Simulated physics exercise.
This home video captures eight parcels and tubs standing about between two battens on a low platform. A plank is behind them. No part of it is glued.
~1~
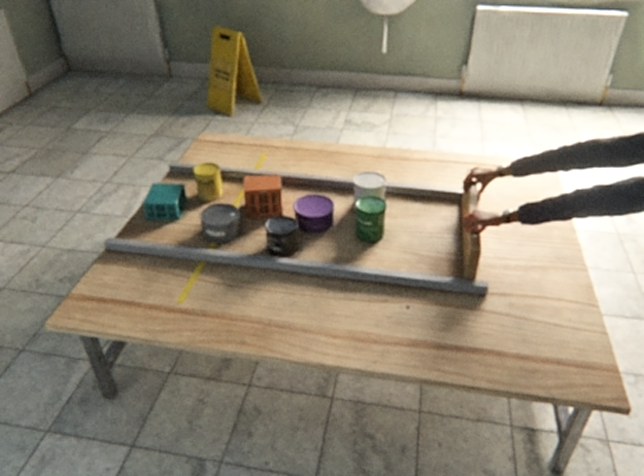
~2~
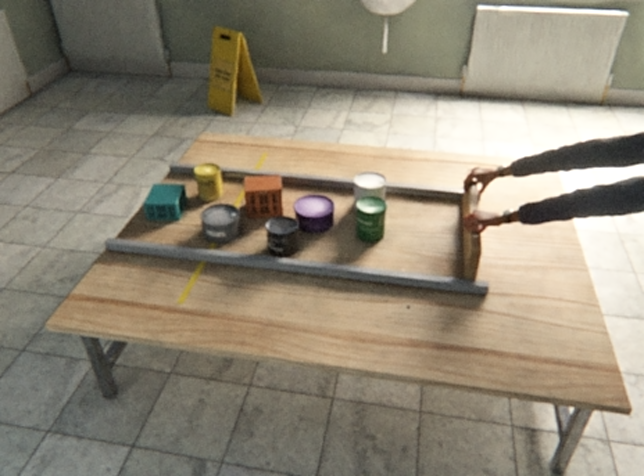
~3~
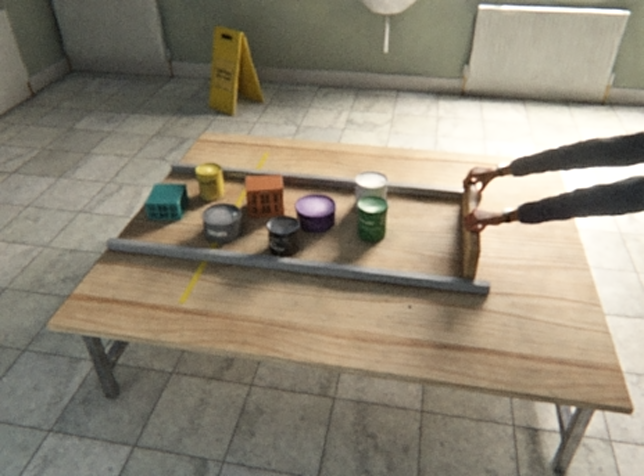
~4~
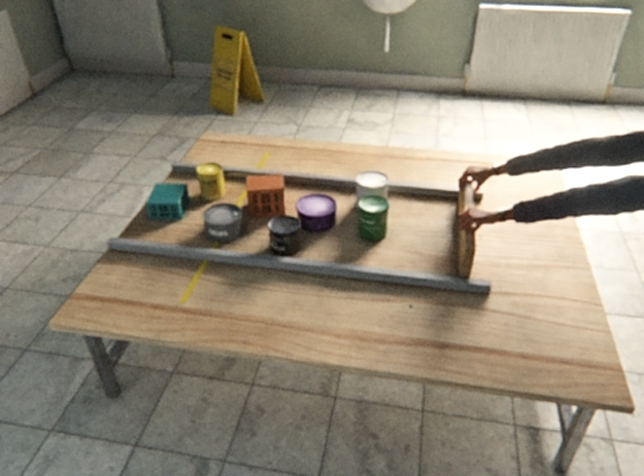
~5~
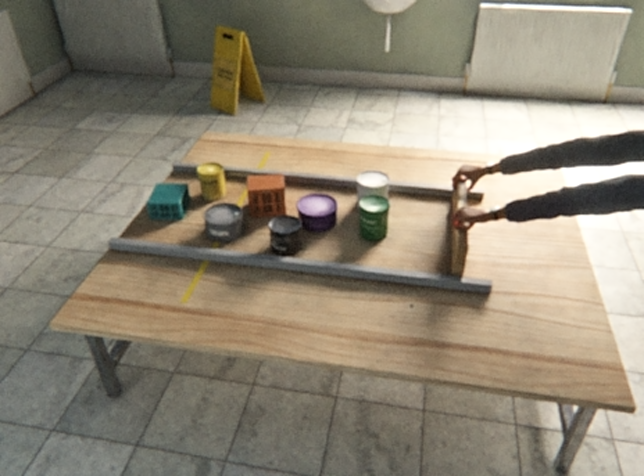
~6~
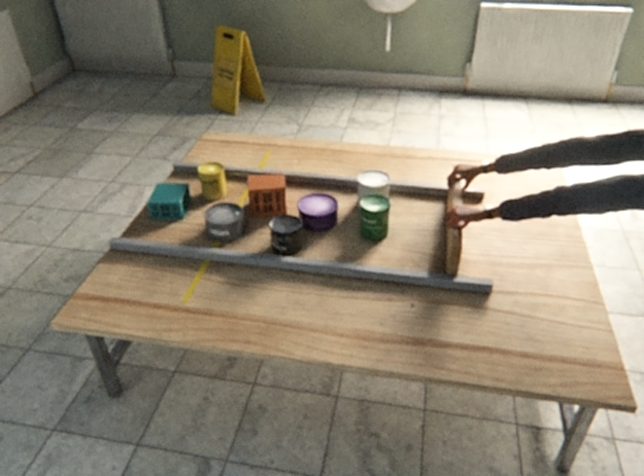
Two hands sliding a wooden plank slightly left between grey rails on a table, toward colourful tubs and crates standing still.
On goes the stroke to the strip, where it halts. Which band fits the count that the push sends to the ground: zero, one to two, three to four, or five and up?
The band is zero.
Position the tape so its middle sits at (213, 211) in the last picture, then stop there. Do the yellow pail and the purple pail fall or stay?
Outcome - yellow pail: It does not stay; purple pail: It stays where it is.
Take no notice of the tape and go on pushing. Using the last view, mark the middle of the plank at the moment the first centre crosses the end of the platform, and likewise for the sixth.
In pixels, around (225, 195) followed by around (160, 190).
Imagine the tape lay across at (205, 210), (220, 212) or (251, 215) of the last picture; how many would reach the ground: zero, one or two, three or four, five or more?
Taking the places in the order asked: Either one or two, then one to two, then zero.
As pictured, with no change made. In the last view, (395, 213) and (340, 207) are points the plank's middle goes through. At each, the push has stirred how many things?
By then 0, and 4.
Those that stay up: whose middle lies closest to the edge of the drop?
It would be the yellow pail.
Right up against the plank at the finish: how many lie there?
It ends up touching 3.
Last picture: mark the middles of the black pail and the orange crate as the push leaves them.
Final positions - black pail around (203, 228), orange crate around (194, 173).
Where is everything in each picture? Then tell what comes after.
Turquoise crate (166, 201); yellow pail (209, 182); grey canister (221, 223); plank (470, 222); tape (230, 214), in the first frame.
Yellow pail (209, 182); orange crate (264, 196), in the second frame.
Grey canister (223, 223); purple pail (316, 213), in the third frame.
Turquoise crate (168, 201); black pail (285, 236), in the fourth frame.
Yellow pail (212, 182); green pail (374, 218), in the fifth frame.
Turquoise crate (170, 201); yellow pail (213, 181); grey canister (225, 222); plank (454, 218); tape (235, 213), in the sixth frame.
Soon after, none off yet; turquoise crate at rest near (170, 201); yellow pail at rest near (213, 181); grey canister at rest near (225, 222).
Then, none off yet; turquoise crate at rest near (170, 201); yellow pail moved about its own width near (195, 171); grey canister moved a little near (221, 221).
At rest, the number that fall off is zero.
